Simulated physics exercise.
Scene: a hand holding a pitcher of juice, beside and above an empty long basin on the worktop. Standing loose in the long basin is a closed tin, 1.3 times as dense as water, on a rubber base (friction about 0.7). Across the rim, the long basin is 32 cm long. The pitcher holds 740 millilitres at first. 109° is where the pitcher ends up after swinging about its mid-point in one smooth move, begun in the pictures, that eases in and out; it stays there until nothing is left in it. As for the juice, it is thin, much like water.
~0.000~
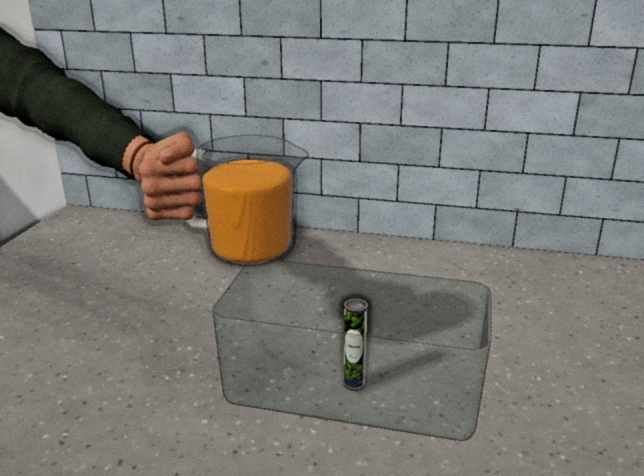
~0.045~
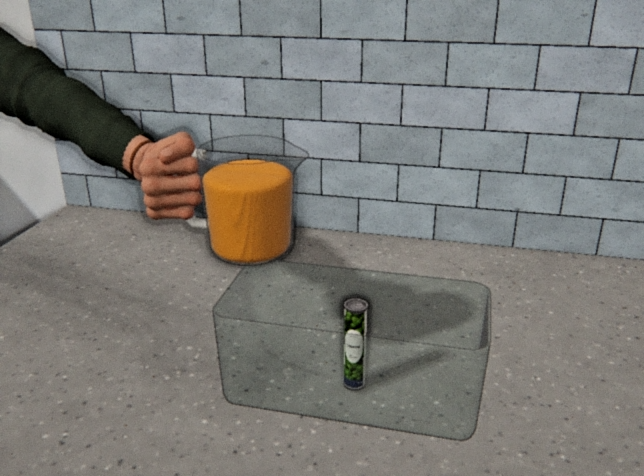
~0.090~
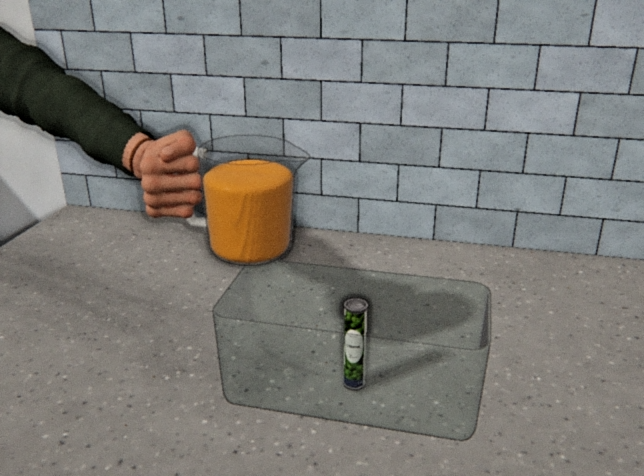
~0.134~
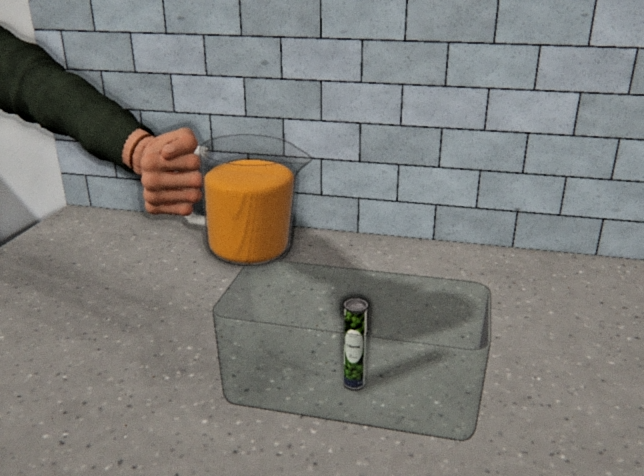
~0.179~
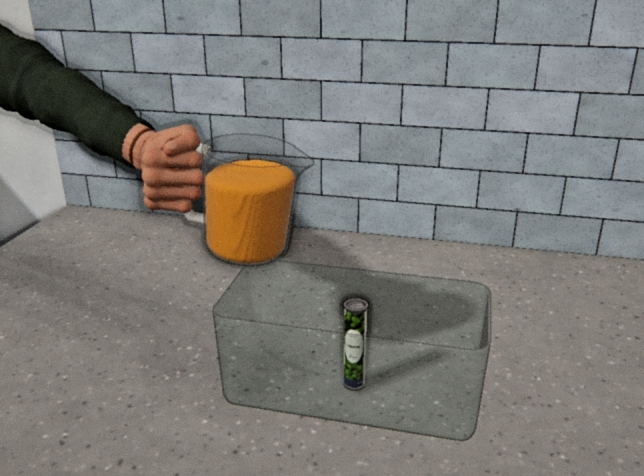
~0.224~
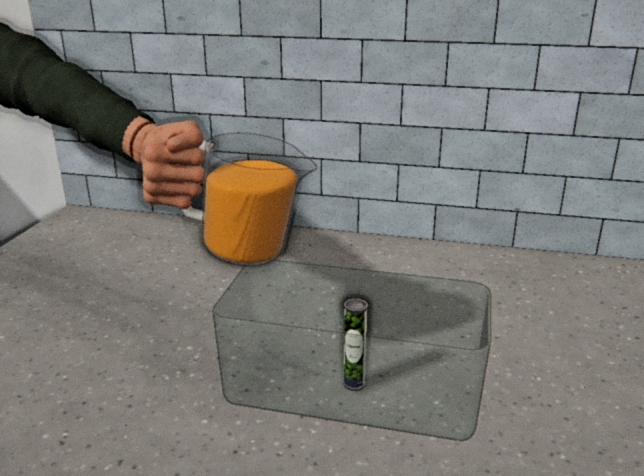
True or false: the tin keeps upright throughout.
False.
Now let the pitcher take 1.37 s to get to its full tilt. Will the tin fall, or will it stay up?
Then it tips over.
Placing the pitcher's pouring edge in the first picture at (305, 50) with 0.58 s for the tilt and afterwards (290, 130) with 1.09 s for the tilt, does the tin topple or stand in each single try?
The tin stays vertical the first time and overturns the second time.
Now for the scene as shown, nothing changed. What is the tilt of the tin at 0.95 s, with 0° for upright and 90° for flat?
Some 0°.
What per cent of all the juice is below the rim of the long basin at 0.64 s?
Near 2 in a hundred.
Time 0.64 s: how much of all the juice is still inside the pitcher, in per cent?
Some 86 per cent.
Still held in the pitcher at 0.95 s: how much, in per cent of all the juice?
Around 26 percent of it.
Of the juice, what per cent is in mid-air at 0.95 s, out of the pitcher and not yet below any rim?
Near 16 in a hundred.
By 0.64 s the tilt is 67° and 85 per cent is still to pour; the tin stands where it began.
By 0.95 s the tilt is 103° and 26 per cent is still to pour; the tin stands where it began.
By 1.27 s the tilt is 109° and 1 per cent is still to pour; the tin lies on its side.
By 1.62 s the tilt is 109° and 0 per cent is still to pour; the tin lies on its side.
At rest the tin lies on its side.
